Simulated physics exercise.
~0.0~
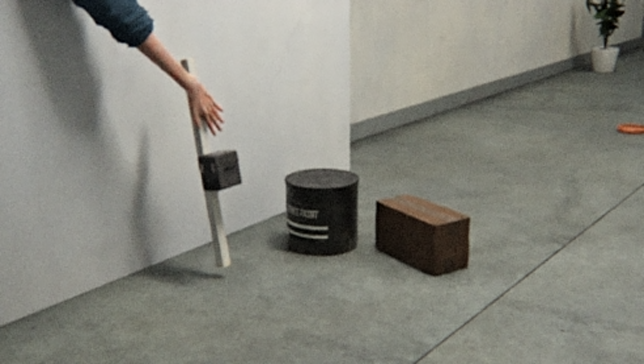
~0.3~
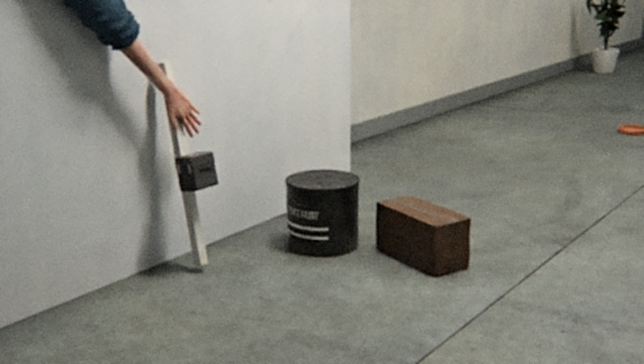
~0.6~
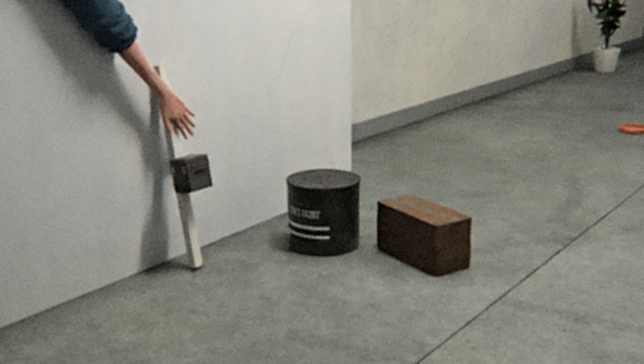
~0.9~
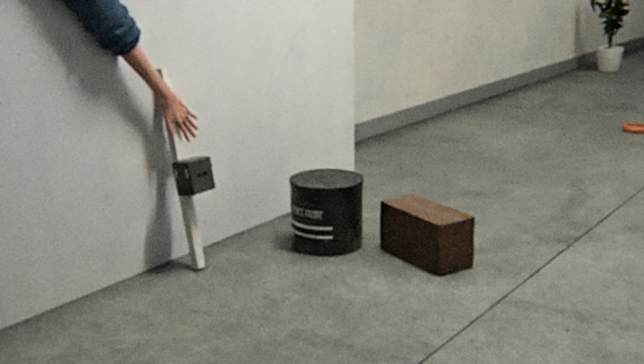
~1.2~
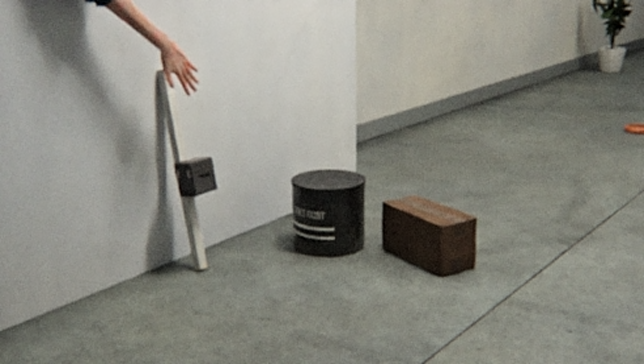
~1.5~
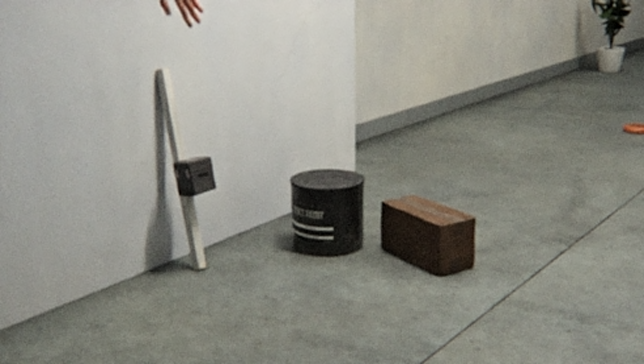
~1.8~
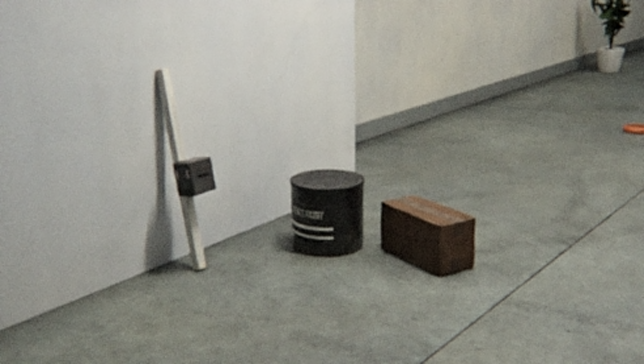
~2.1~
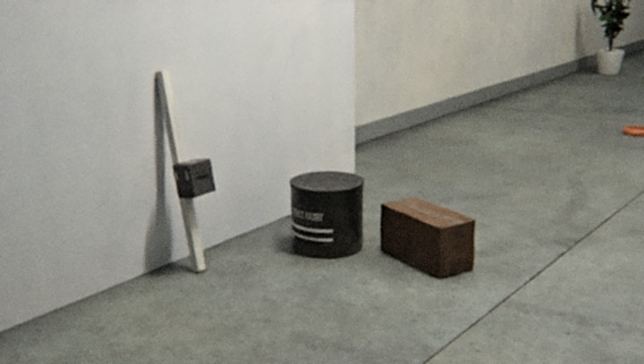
An arm in a dark blue sleeve reaches in from the upper left of a room with a grey floor and pale walls, seen from slightly above by a gently swaying camera. It holds a thin white pole with a small dark block attached partway up. A black pail stands in the middle, with a brown box to its right and a potted plant in the far corner. The hand moves the pole left until it leans on the near wall, then lets go and withdraws upward. The pole stays leaning, with the pail and box still in place.
